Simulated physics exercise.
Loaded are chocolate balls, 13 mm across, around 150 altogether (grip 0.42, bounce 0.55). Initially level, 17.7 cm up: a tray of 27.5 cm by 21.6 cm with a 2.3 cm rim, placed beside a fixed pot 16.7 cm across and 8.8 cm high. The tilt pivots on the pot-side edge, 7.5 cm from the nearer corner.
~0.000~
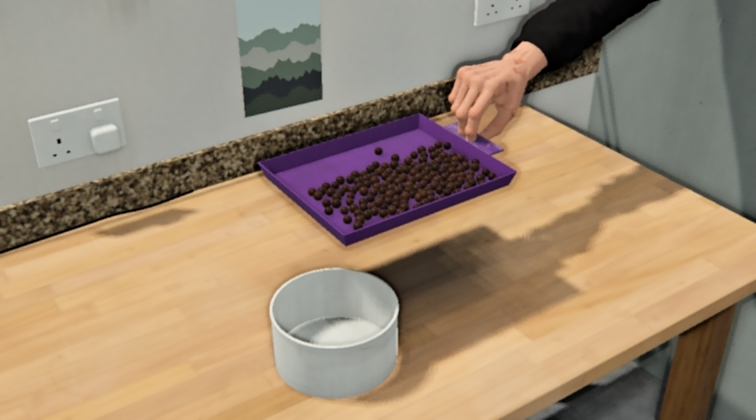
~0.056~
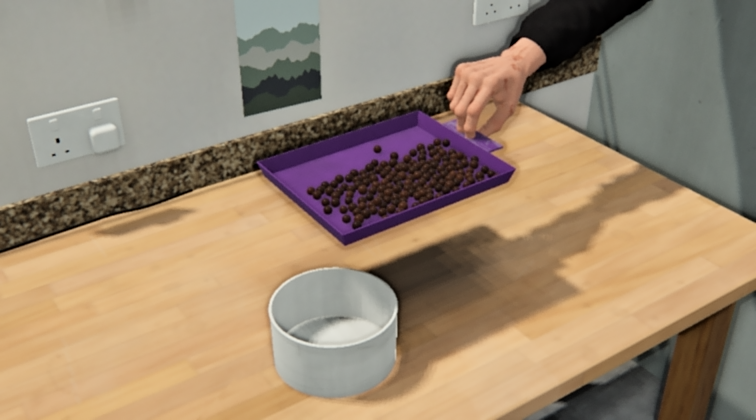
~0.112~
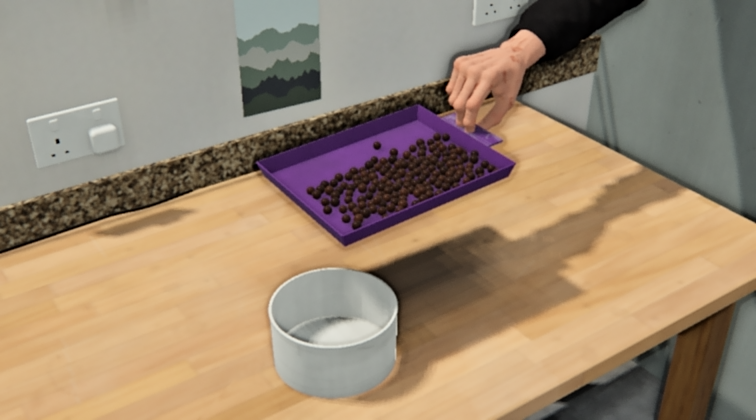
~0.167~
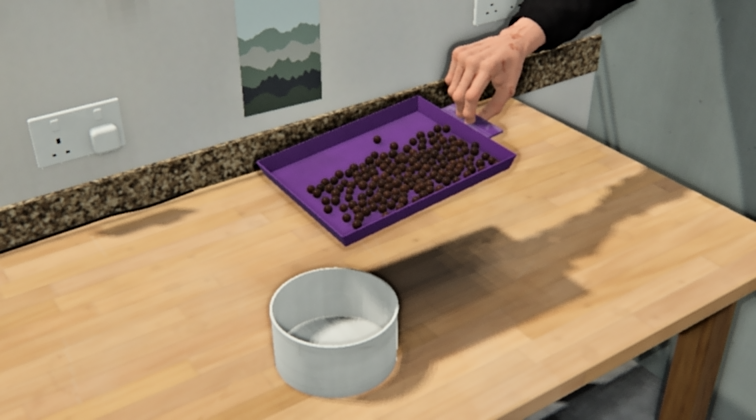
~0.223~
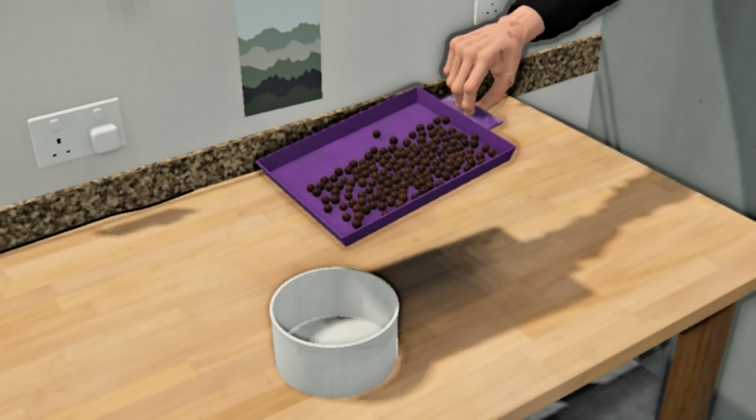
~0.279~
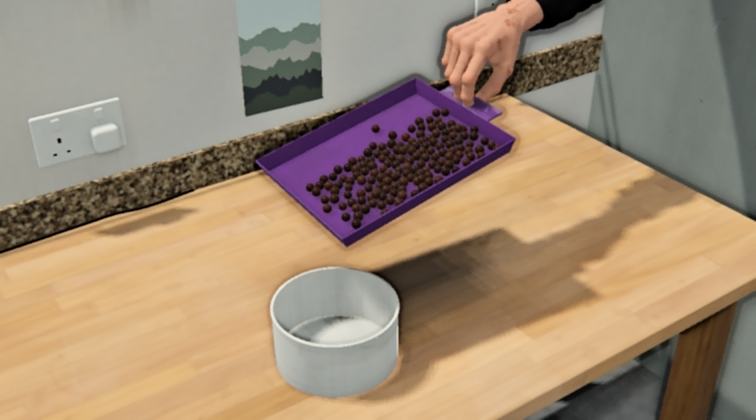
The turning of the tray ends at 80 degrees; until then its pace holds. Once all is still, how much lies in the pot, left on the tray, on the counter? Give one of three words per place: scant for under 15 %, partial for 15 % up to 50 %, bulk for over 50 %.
Pot: The main batch. Left on the tray: A small batch. Counter: A medium batch.
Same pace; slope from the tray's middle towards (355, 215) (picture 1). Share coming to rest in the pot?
Roughly 100 per cent.
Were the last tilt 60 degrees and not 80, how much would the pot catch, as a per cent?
In that case, near 20 percent.
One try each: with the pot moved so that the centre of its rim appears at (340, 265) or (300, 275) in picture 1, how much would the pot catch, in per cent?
About 5 percent the first time and about 70 percent the second.
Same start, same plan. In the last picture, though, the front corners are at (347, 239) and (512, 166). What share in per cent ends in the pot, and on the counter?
Final per cent - pot 70, counter 30.
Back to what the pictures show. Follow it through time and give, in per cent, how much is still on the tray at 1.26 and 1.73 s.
Close to 100 at the first time and 25 at the second.
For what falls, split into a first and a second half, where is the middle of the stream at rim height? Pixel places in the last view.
(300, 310) or so first, later (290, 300).
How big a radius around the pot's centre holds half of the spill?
About 18 cm from the centre.
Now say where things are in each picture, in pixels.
Tray tilt 0 degrees, front corners at (346, 231) and (510, 171); middle of the pieces at (409, 186); pot at (334, 305), in the first picture.
Tray tilt 1 degrees, front corners at (345, 230) and (509, 168); middle of the pieces at (408, 184), in the second picture.
Tray tilt 3 degrees, front corners at (344, 231) and (509, 163); middle of the pieces at (408, 181), in the third picture.
Tray tilt 6 degrees, front corners at (344, 232) and (509, 154), lowest corner left front; middle of the pieces at (408, 176), in the fourth picture.
Tray tilt 9 degrees, front corners at (344, 233) and (509, 146), lowest corner left front; middle of the pieces at (408, 172), in the fifth picture.
Tray tilt 12 degrees, front corners at (344, 233) and (509, 138), lowest corner left front; middle of the pieces at (407, 167); pot at (335, 304). Its pace works out near 55 degrees a second, in the sixth picture.
Then, at 0.87 s, tilt 44 degrees; the tray holds 100 %, the pot 0 %.
After 1.26 s, tilt 66 degrees; the tray holds 100 %, the pot 0 %.
After 1.73 s, tilt 80 degrees; the tray holds 25 %, the pot 45 %.
By 3.0 s all is still; pot 65 %, tray 0 %, counter 35 %.
